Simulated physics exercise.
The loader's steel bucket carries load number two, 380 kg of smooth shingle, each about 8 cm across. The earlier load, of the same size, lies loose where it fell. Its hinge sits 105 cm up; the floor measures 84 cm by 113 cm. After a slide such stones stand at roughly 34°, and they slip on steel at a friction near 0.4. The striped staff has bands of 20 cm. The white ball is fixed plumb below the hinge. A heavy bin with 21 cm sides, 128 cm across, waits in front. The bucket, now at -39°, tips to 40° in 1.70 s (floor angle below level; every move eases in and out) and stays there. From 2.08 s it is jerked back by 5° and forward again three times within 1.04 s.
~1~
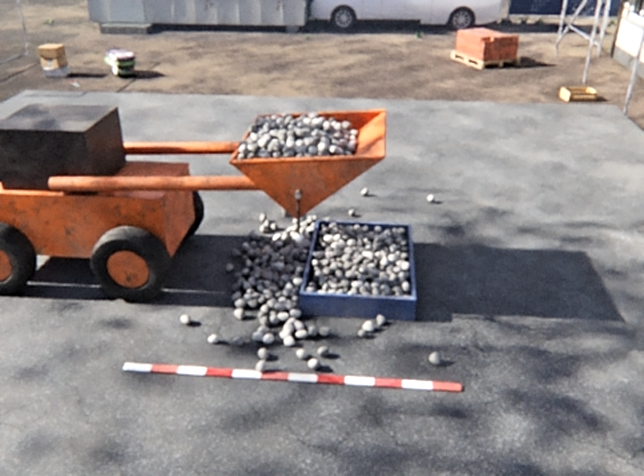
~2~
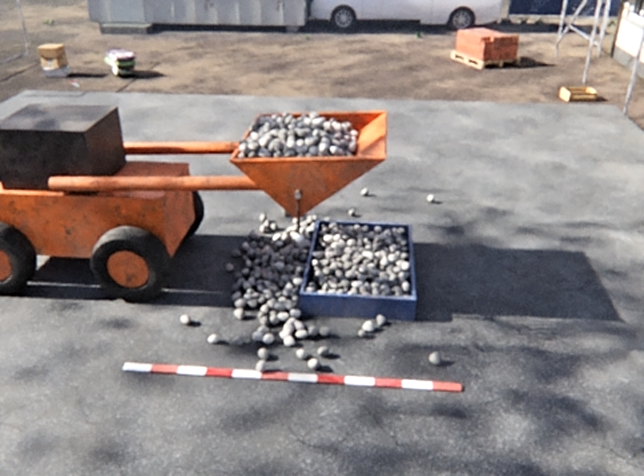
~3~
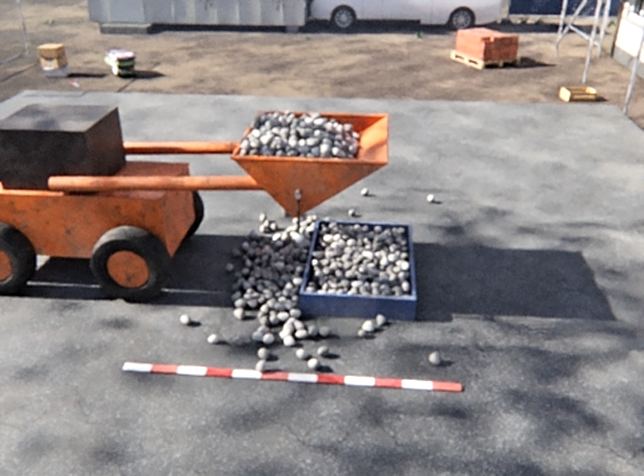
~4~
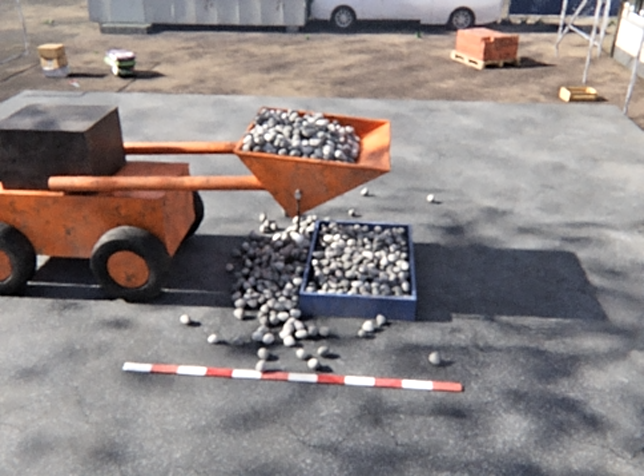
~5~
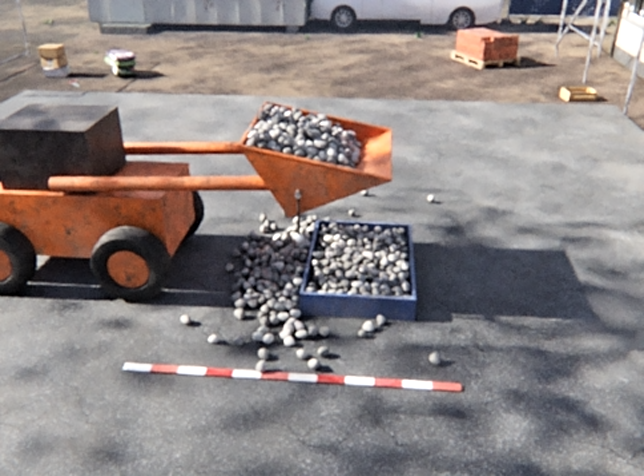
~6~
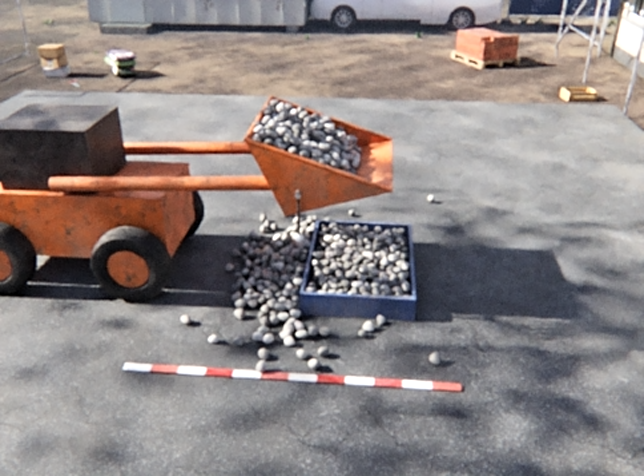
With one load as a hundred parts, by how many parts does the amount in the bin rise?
Close to 47 parts in a hundred.
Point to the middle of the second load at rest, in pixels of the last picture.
Near (403, 267).
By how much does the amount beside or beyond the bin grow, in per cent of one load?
Some 55 per cent of a load.
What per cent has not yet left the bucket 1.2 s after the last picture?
Roughly 20 per cent is still inside.
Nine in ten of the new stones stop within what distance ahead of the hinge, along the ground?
Roughly 150 cm ahead of it.
Then, 0.7 s after the last picture the floor is at 27°; in per cent of one load, 93 in the bucket, 40 short of the bin, 63 in the bin, 3 beside or beyond the bin; the foremost stones are at (412, 268).
Then, 1.2 s after the last picture the floor is at 40°; in per cent of one load, 21 in the bucket, 40 short of the bin, 114 in the bin, 25 beside or beyond the bin; the foremost stones are at (480, 275).
Then, 3.0 s after the last picture the floor is at 40°; in per cent of one load, 0 in the bucket, 40 short of the bin, 103 in the bin, 56 beside or beyond the bin; the foremost stones are at (557, 278).
Then, 5.6 s after the last picture the floor is at 40°; in per cent of one load, 0 in the bucket, 40 short of the bin, 103 in the bin, 56 beside or beyond the bin; the foremost stones are at (557, 278). Net gain in the bin, 47.
